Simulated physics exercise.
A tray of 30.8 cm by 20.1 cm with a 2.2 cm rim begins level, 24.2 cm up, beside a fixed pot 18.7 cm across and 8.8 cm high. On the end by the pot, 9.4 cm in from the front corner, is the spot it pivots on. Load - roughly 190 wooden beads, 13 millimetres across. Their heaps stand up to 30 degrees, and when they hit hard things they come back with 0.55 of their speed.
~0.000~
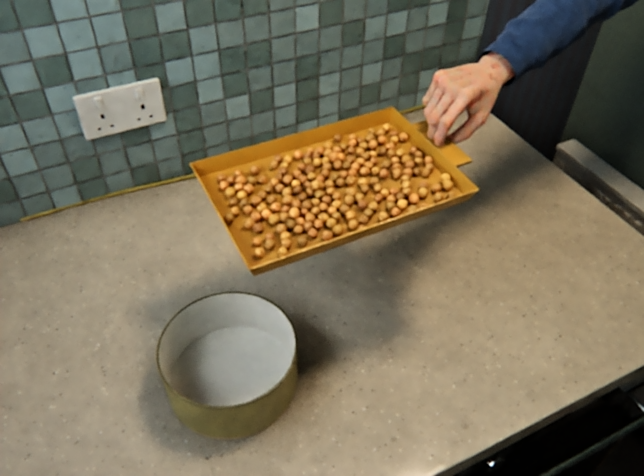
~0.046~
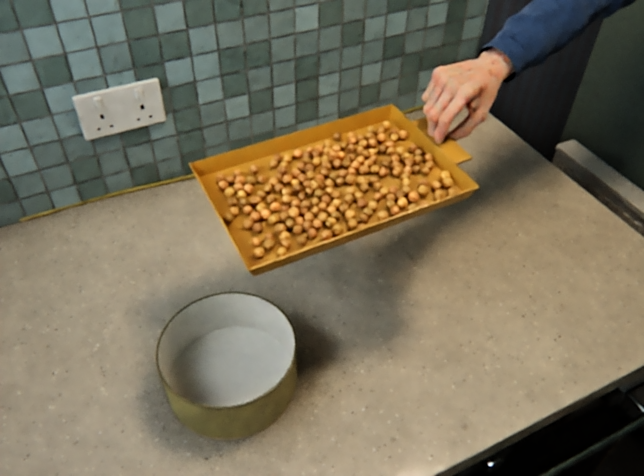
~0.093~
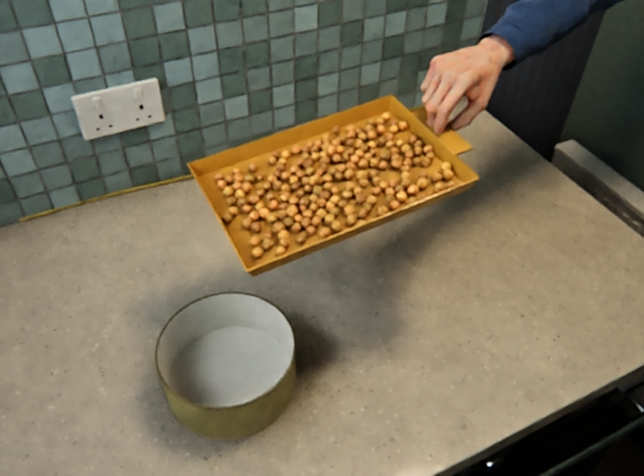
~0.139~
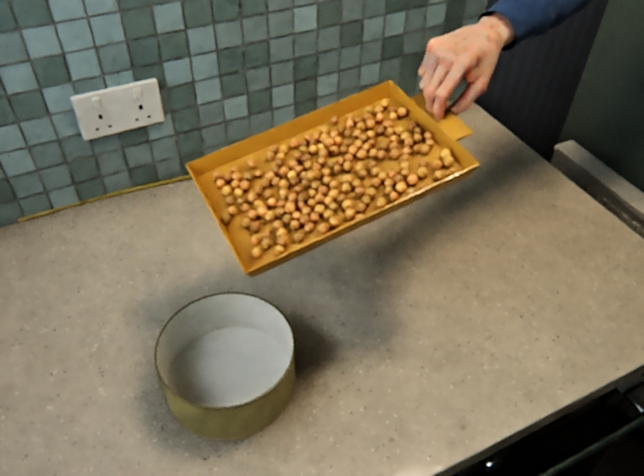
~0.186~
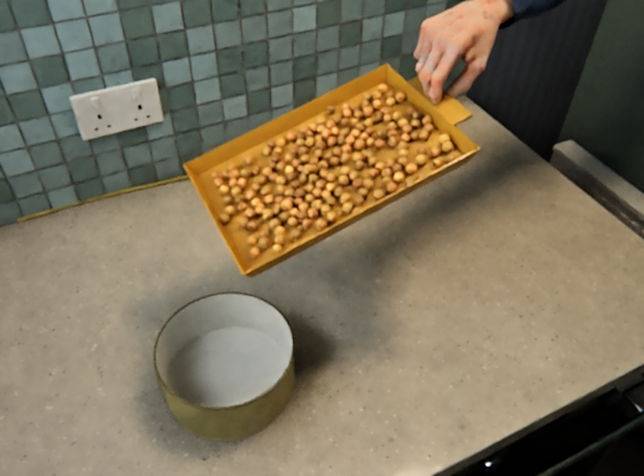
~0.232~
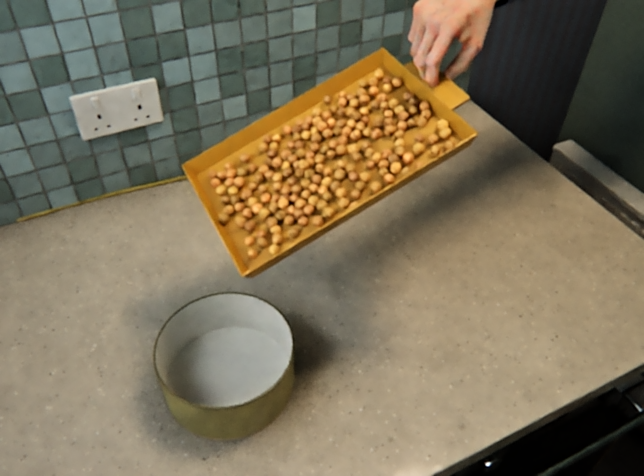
On a kitchen worktop, a hand raising the right end of a yellow tray of small round beads beside an empty pot.
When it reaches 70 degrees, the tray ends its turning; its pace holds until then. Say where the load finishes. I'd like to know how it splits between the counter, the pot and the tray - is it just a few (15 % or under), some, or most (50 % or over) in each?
Counter: Some; pot: Some; tray: Some.
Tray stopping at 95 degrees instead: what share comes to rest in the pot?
That would give about 55 per cent.
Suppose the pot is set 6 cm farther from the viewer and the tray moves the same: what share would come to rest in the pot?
Share in pot: Approx. 45 %.
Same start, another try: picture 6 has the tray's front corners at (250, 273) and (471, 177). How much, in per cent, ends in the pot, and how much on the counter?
Final per cent - pot 75, counter 20.
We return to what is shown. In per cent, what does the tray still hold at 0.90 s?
About 35% of the load.
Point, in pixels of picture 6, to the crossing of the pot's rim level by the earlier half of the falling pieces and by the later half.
I'd mark about (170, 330) for the first half, then (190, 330) for the second.
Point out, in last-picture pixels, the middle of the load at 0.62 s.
Approximately (230, 199) in the last view.
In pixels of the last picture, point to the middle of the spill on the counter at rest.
At about (94, 355).
Then, at 0.47 s, tilt 45 degrees; the tray holds 100 %, the pot 0 %.
After 0.62 s, tilt 62 degrees; the tray holds 95 %, the pot 0 %.
After 0.90 s, tilt 70 degrees; the tray holds 35 %, the pot 20 %.
At rest (2.1 s), counter 40 %, pot 40 %, tray 20 %.
